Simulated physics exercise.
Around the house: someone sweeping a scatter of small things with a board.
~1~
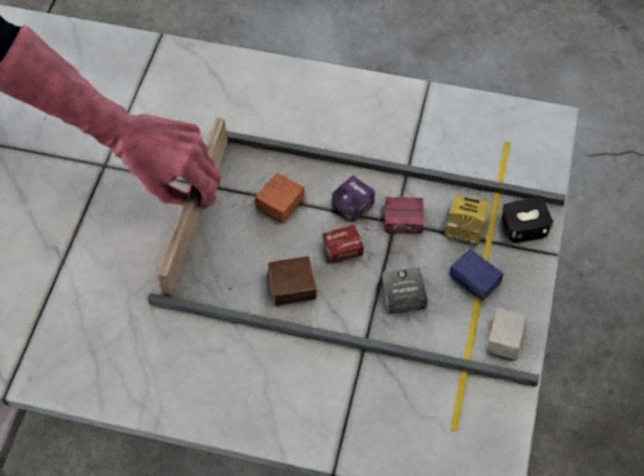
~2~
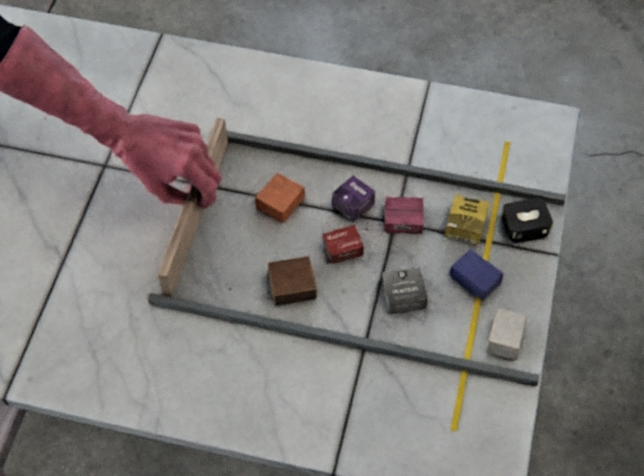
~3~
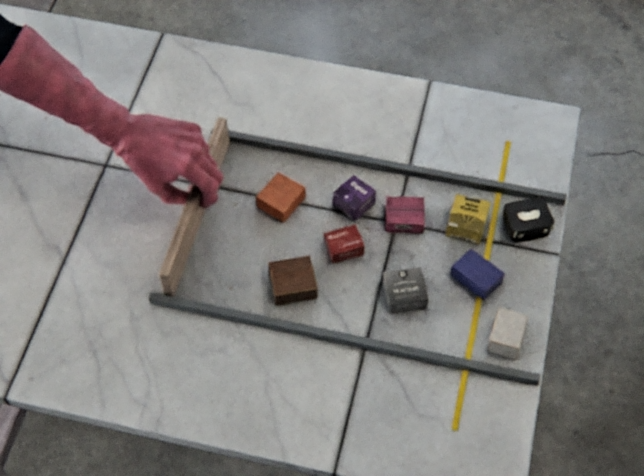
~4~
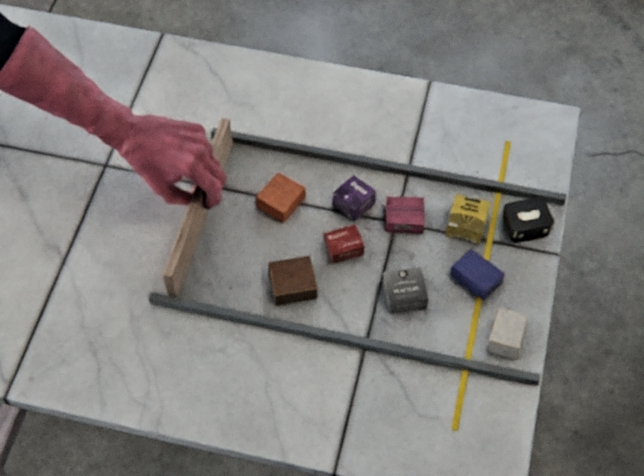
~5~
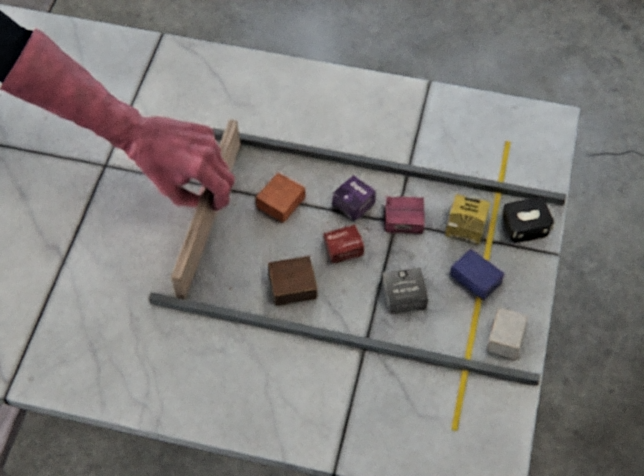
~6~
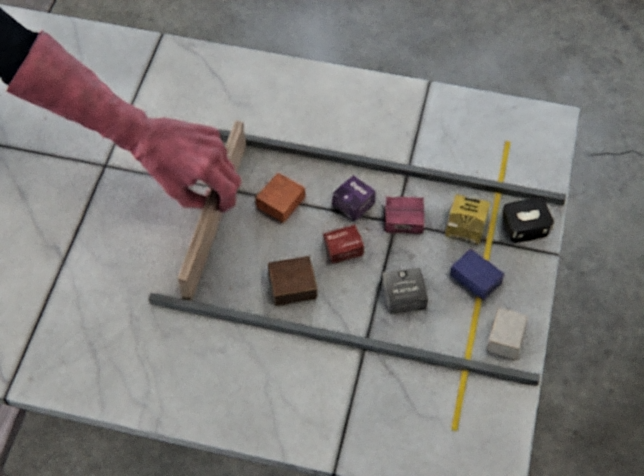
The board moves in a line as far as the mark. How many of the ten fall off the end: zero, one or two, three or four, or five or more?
The number that fall off is three or four.
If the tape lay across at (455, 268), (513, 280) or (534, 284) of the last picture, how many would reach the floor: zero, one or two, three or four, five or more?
For each place: Either one or two; five or more; at least five.
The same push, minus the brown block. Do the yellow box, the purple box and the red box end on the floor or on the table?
The yellow box drops off; the purple box does not fall; the red box does not fall.
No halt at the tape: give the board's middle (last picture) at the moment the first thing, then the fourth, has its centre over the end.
At (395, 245) for the first, at (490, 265) for the fourth.
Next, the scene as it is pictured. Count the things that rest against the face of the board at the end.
That makes 3.
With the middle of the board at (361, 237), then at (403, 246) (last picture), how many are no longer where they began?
By then 8, and 9.
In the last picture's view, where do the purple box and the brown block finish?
About (543, 234), and the other about (494, 334).
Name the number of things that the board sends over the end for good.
Exactly 3.
Soon after, none off yet; black case at rest near (527, 220); white block at rest near (507, 334); blue block at rest near (477, 274).
After that, none off yet; black case displaced about its own width near (568, 219); white block at rest near (507, 334); blue block moving near (480, 275).
In the end, the number that fall off is three or four; gone, pink box, yellow box and black case.
